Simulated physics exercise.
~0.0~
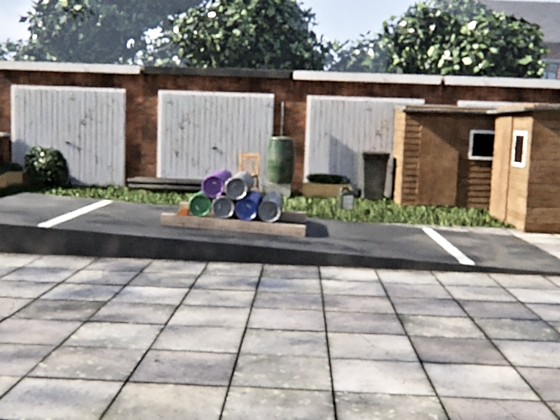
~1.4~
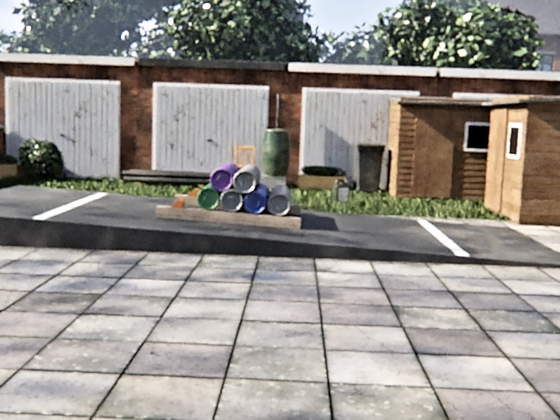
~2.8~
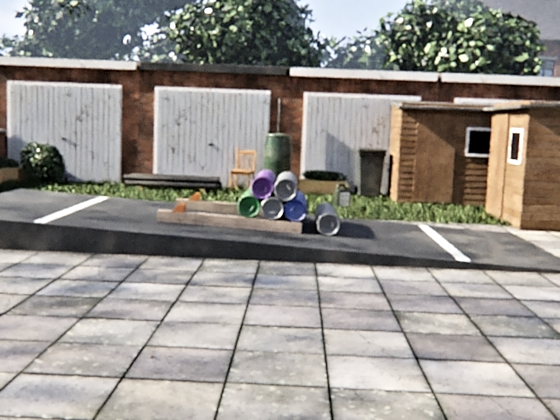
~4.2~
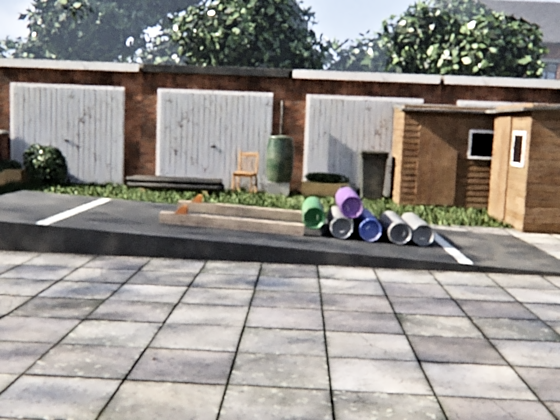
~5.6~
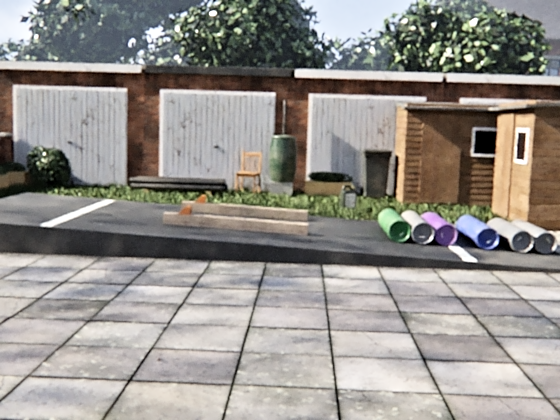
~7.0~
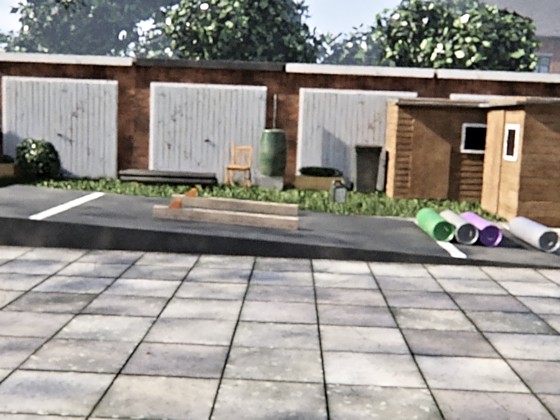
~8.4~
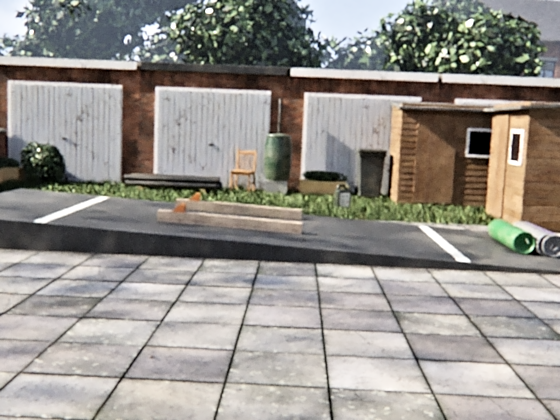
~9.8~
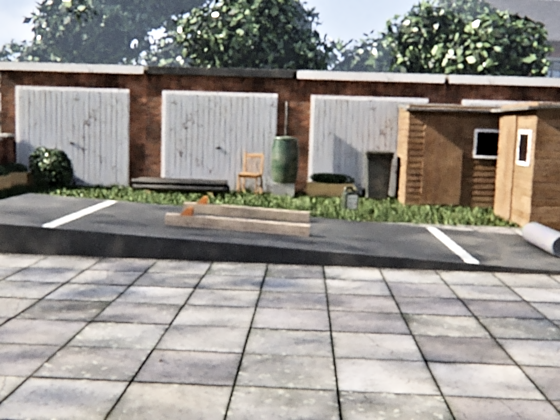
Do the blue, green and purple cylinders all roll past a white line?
Yes, the blue, green and purple cylinders all roll past the white line on the right.
On a paved yard in front of a row of garages, a small stack of coloured cylinders on timber bearers collapses to the right. The green, purple, blue and grey cylinders roll across the pad past the right white line, leaving the bearers empty and one grey cylinder at the right edge.
